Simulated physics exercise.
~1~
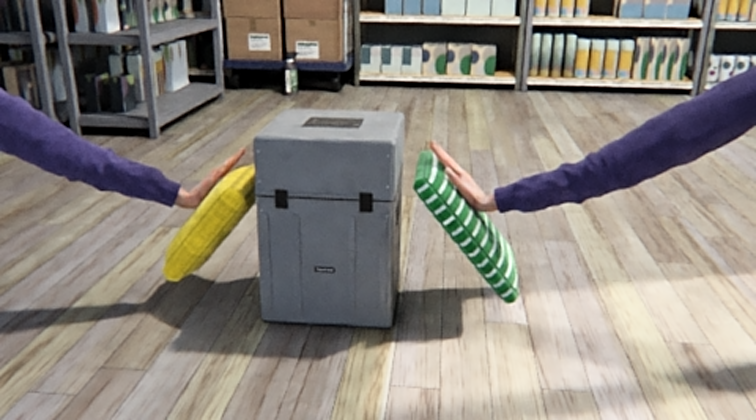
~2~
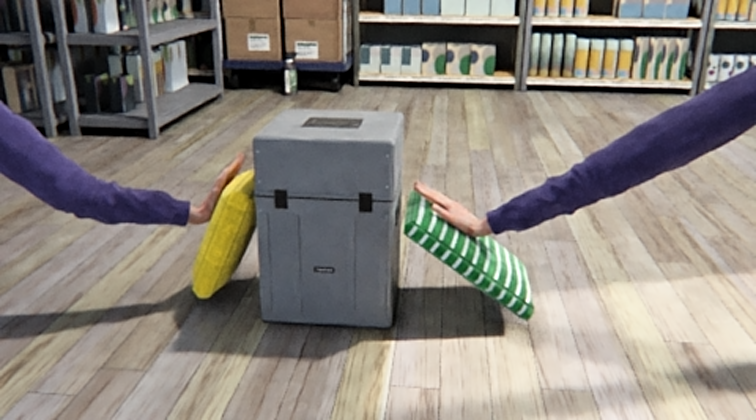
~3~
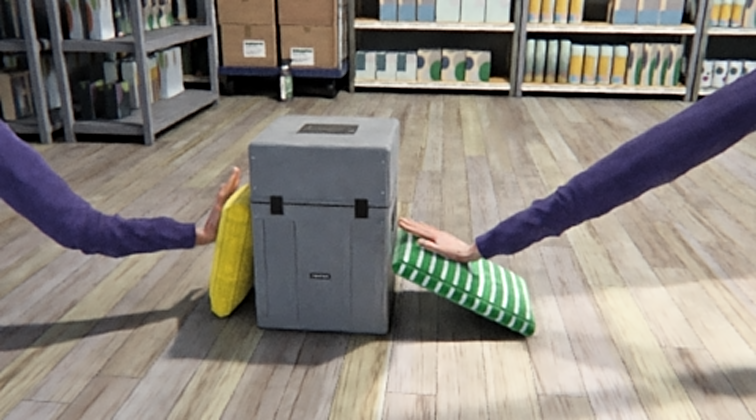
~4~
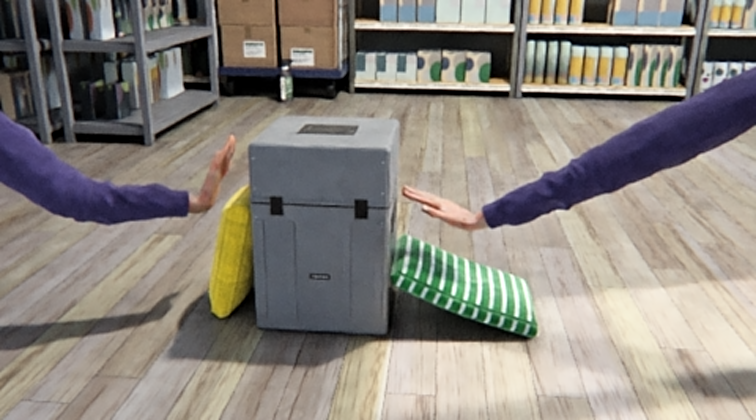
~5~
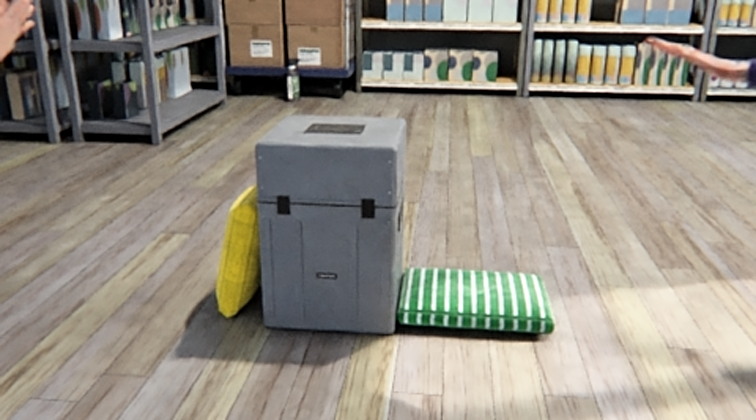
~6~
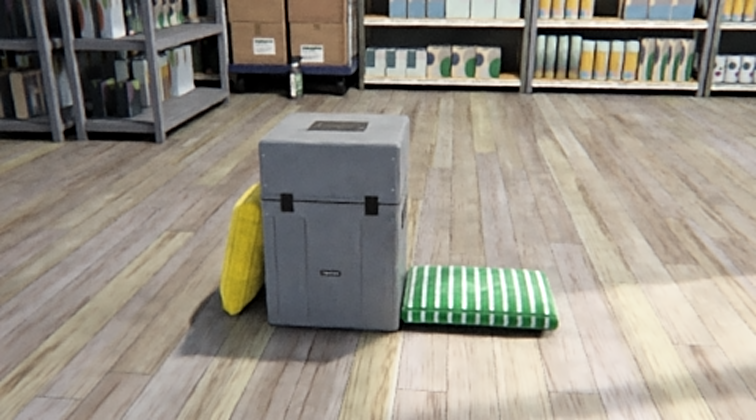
On a bare plank floor in a room lined with stocked shelves, a slightly swaying view looks down from the front at a grey chest. Two hands in purple sleeves reach in from either side, the left holding a yellow soft bag and the right a green pillow with white stripes. They lean both against the chest, the bag upright on the left and the pillow sinking lower on the right. The hands then let go and draw back out of view. The yellow bag stays propped, while the green pillow slips down and ends flat on the floor beside the chest.
